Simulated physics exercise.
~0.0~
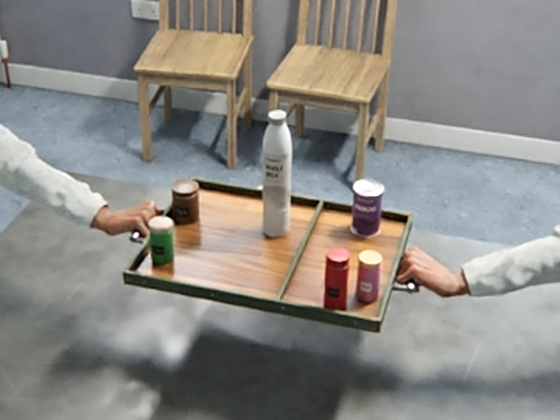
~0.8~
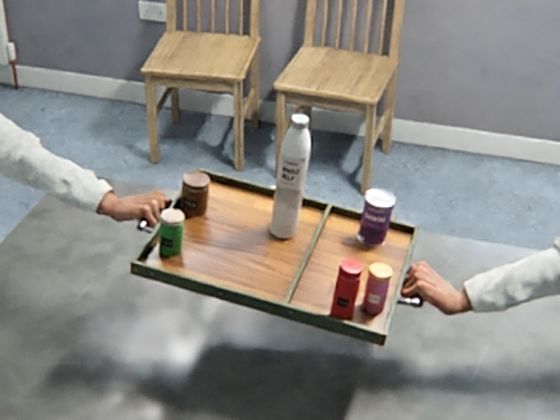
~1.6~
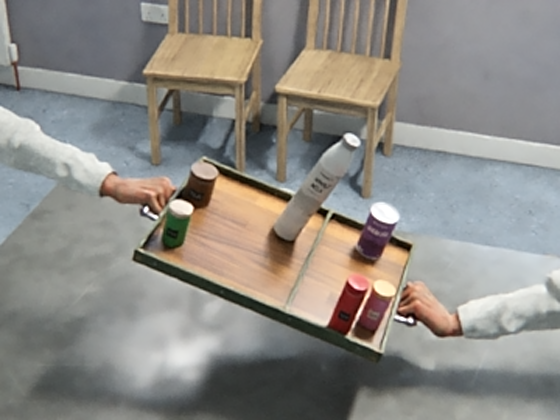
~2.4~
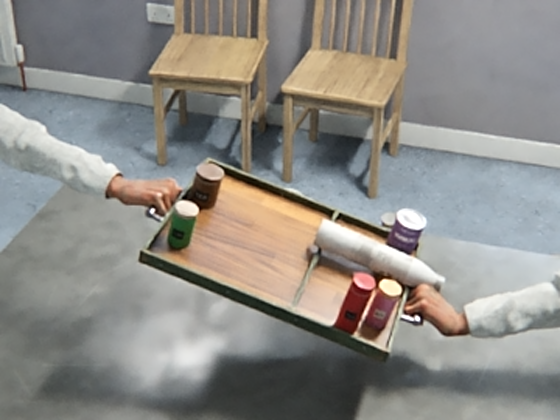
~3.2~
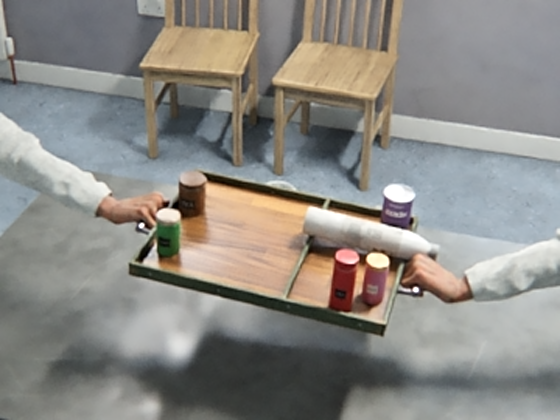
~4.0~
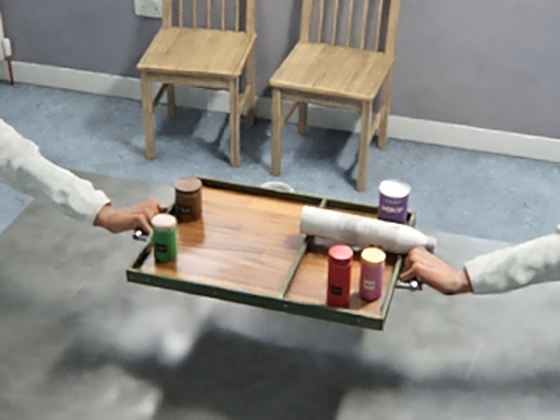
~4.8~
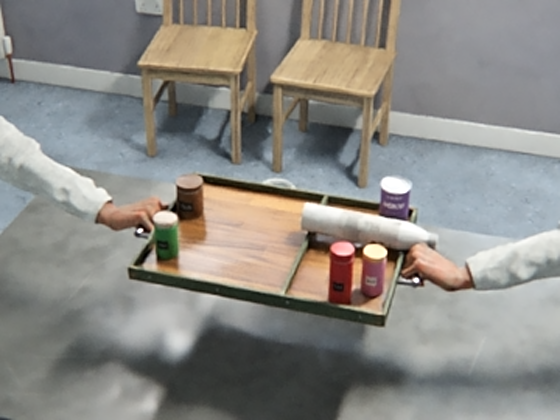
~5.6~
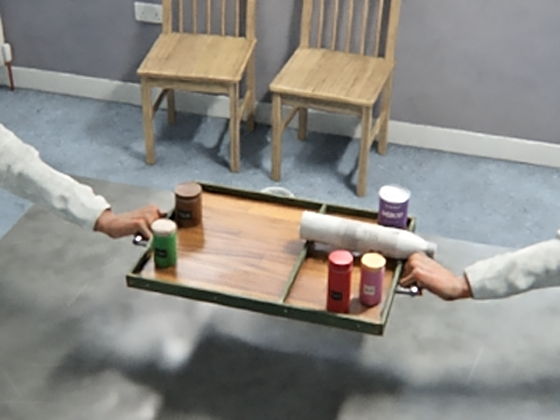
Two hands tip a tray rightward and level it, leaving the white bottle toppled.
